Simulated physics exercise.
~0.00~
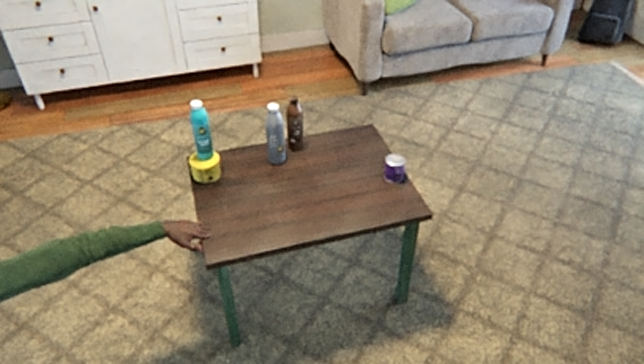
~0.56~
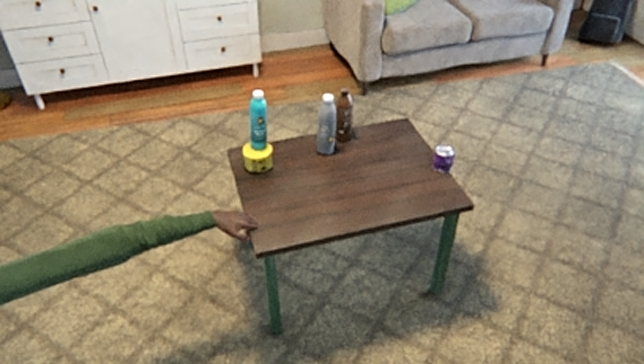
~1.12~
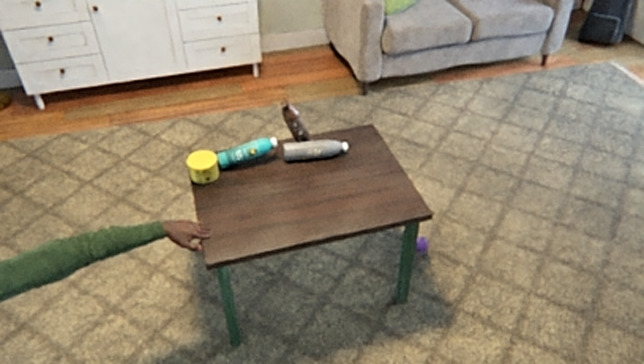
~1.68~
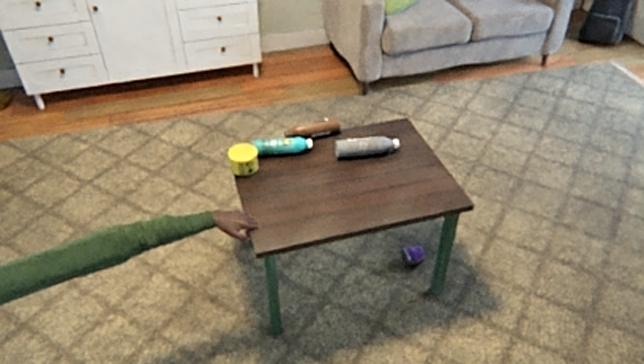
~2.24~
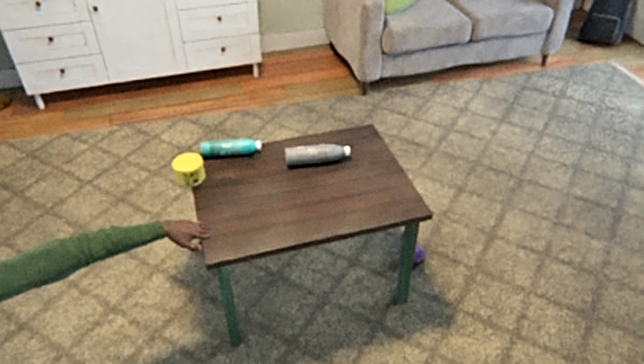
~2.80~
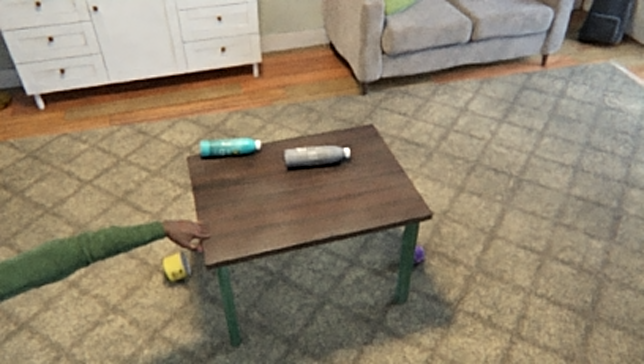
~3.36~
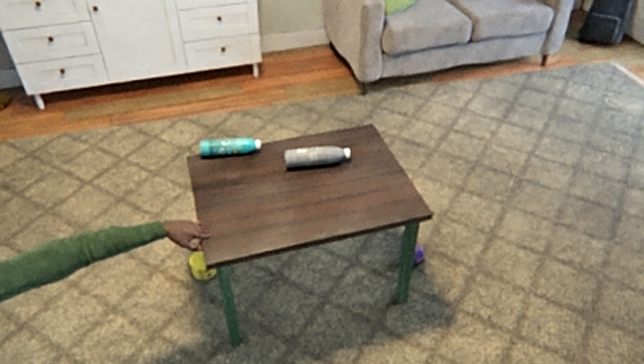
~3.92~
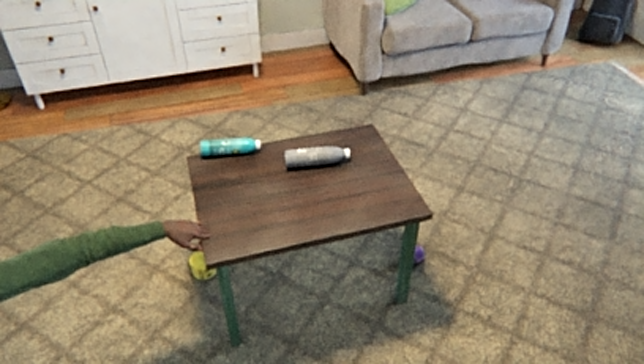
In a living room, a hand jerked a small table right and left several times, toppling its three bottles and sending the purple tin, the brown bottle and finally the yellow tub off, leaving the turquoise and grey bottles lying on top.
